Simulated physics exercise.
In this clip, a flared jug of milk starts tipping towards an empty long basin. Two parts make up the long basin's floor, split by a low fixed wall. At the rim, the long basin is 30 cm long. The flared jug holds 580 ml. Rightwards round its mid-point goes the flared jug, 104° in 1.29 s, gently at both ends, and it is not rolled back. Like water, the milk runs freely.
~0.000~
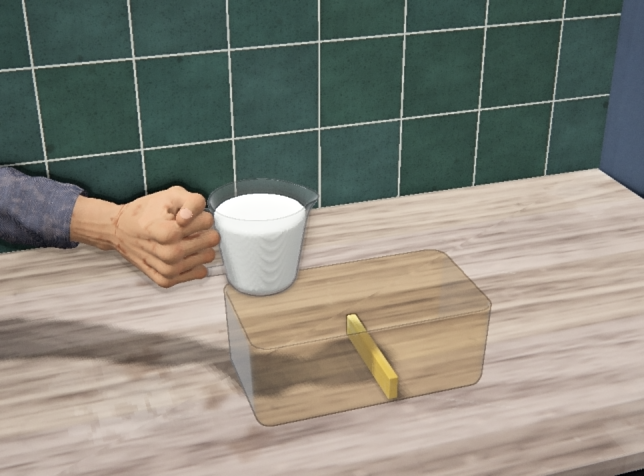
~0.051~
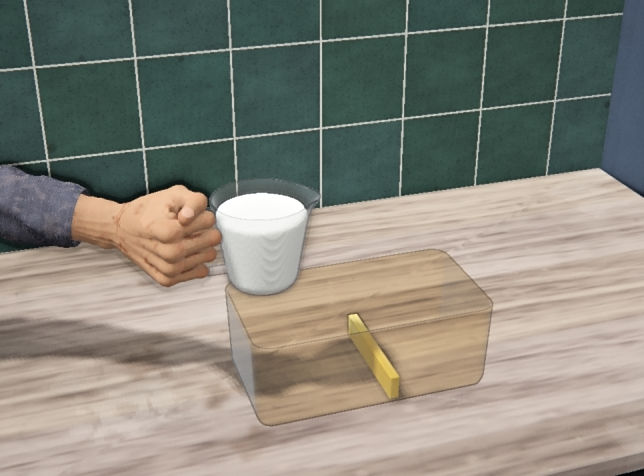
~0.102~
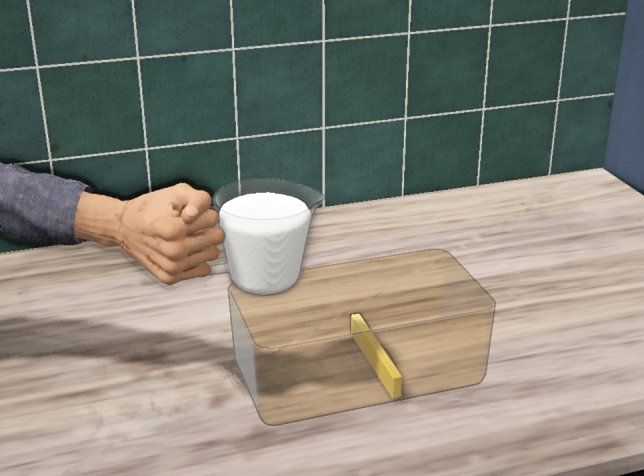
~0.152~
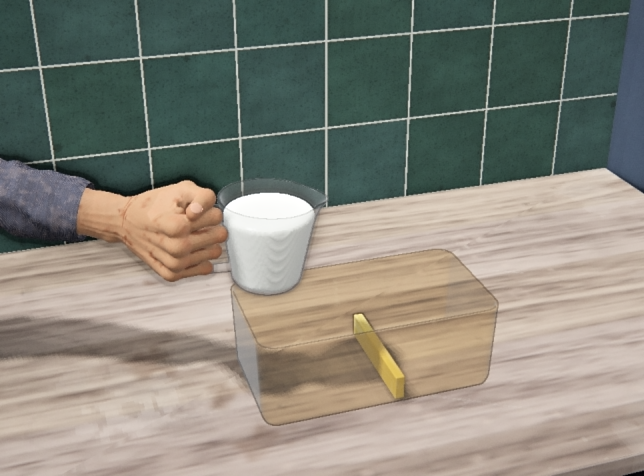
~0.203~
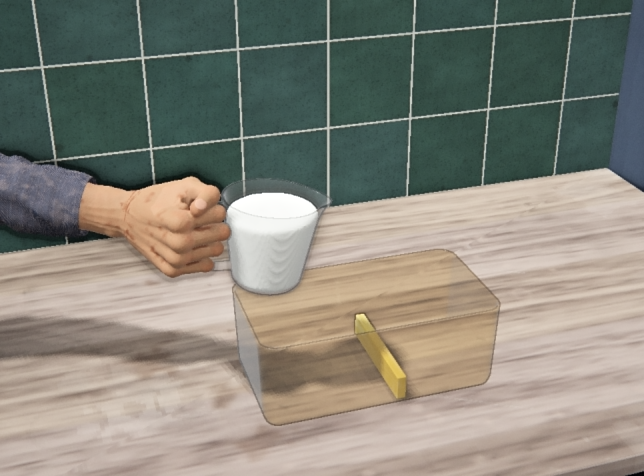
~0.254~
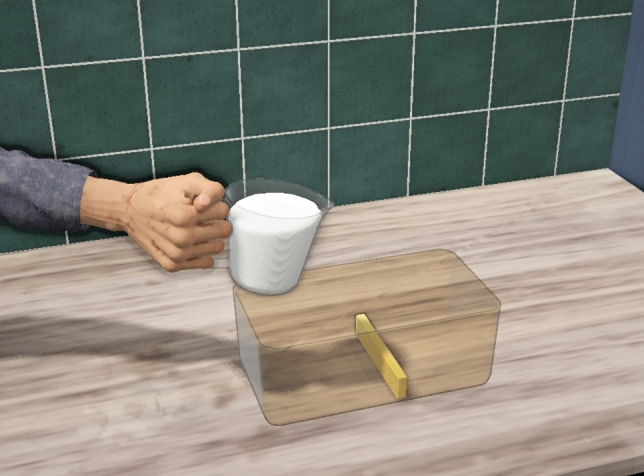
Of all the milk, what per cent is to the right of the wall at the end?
I would say 33 percent.
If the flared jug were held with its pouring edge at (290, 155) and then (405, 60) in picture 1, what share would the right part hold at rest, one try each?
I'd expect close to 10 per cent and then close to 45 per cent.
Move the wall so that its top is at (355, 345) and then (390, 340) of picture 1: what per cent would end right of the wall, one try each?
In turn about 65 and 5 per cent.
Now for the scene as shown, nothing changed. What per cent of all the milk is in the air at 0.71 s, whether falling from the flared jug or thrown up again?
Close to 16 per cent, I'd say.
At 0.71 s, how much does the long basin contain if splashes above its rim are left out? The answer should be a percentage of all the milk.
Roughly 10 percent of it.
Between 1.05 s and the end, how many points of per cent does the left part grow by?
22 %.
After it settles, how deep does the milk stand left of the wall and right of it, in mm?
Left roughly 16 mm; right roughly 10 mm.
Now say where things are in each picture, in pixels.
It leans 0°; its right rim is at (319, 193); the milk meets the walls at (214, 216) and (303, 203); the long basin's rim runs from (237, 317) to (467, 278); the wall's top is at (371, 346), in the first picture.
It leans 0°; its right rim is at (320, 193); the milk meets the walls at (215, 216) and (305, 203), in the second picture.
It leans 2°; its right rim is at (324, 193); the milk meets the walls at (219, 215) and (308, 204), in the third picture.
It leans 4°; its right rim is at (328, 195); the milk meets the walls at (224, 214) and (312, 204), in the fourth picture.
It leans 6°; its right rim is at (331, 198); the milk meets the walls at (226, 215) and (316, 204), in the fifth picture.
It leans 10°; its right rim is at (334, 201); the milk meets the walls at (229, 216) and (320, 204), in the sixth picture.
Then, 0.71 s in, the tilt is 61° and 73 per cent is still to pour, 5 is left of the wall and 6 right of it.
Then, 1.05 s in, the tilt is 96° and 17 per cent is still to pour, 44 is left of the wall and 30 right of it.
Then, 1.41 s in, the tilt is 104° and 0 per cent is still to pour, 67 is left of the wall and 32 right of it.
Then, 1.79 s in, the tilt is 104° and 0 per cent is still to pour, 66 is left of the wall and 33 right of it.
Finally, 66 per cent lies left of the wall, 33 right of it and 1 outside.
